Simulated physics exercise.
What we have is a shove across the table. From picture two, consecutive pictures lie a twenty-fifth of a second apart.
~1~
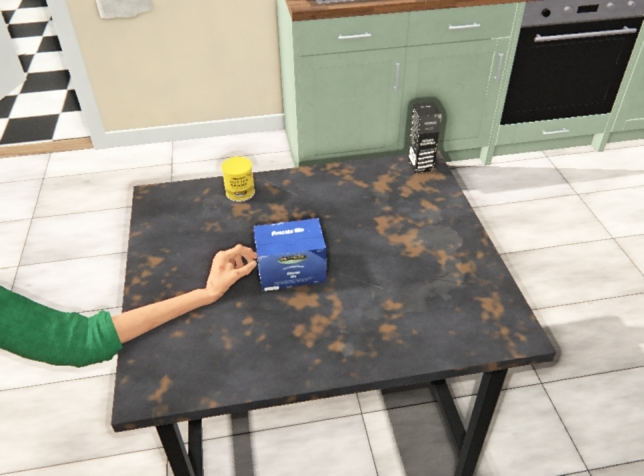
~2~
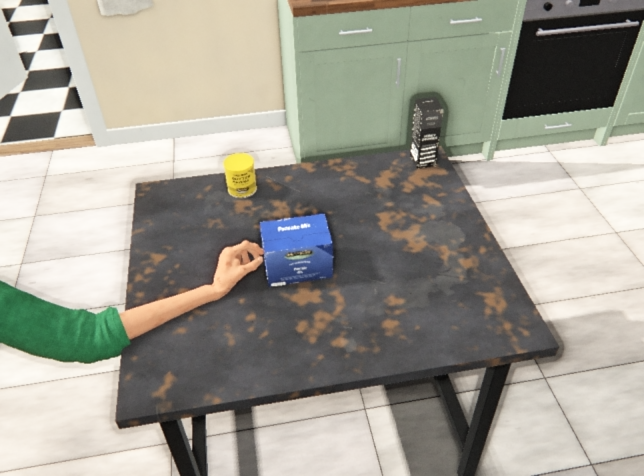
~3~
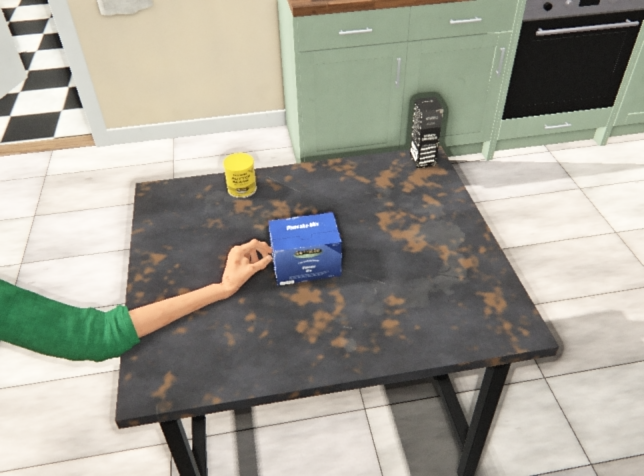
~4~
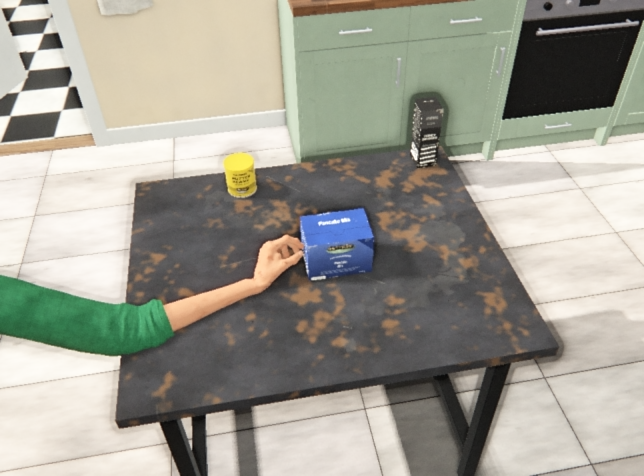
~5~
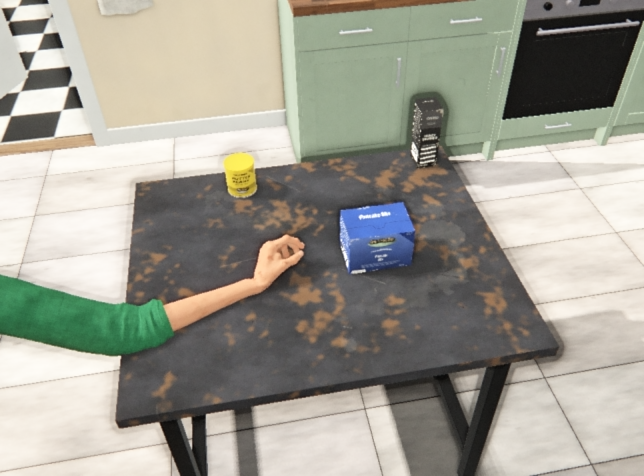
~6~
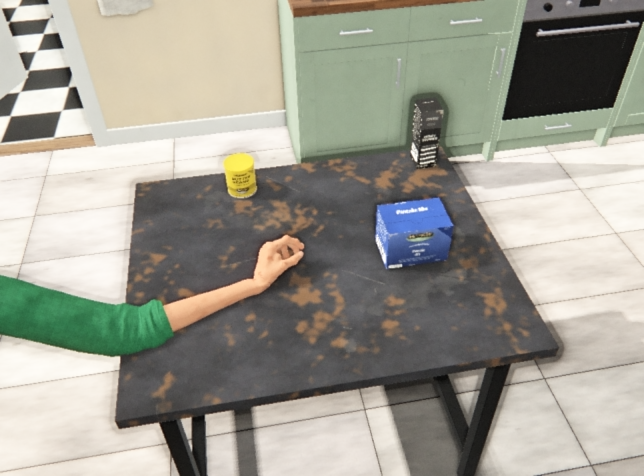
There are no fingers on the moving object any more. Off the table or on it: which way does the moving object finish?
Off the table.
Then, 0.10 s after the last picture, blue box slid well along near (491, 222).
Then, 0.30 s after the last picture, blue box now off the table.
Then, 0.50 s after the last picture, things are still on the move.
Then, 0.70 s after the last picture, as before.
By the end, off the table, blue box.
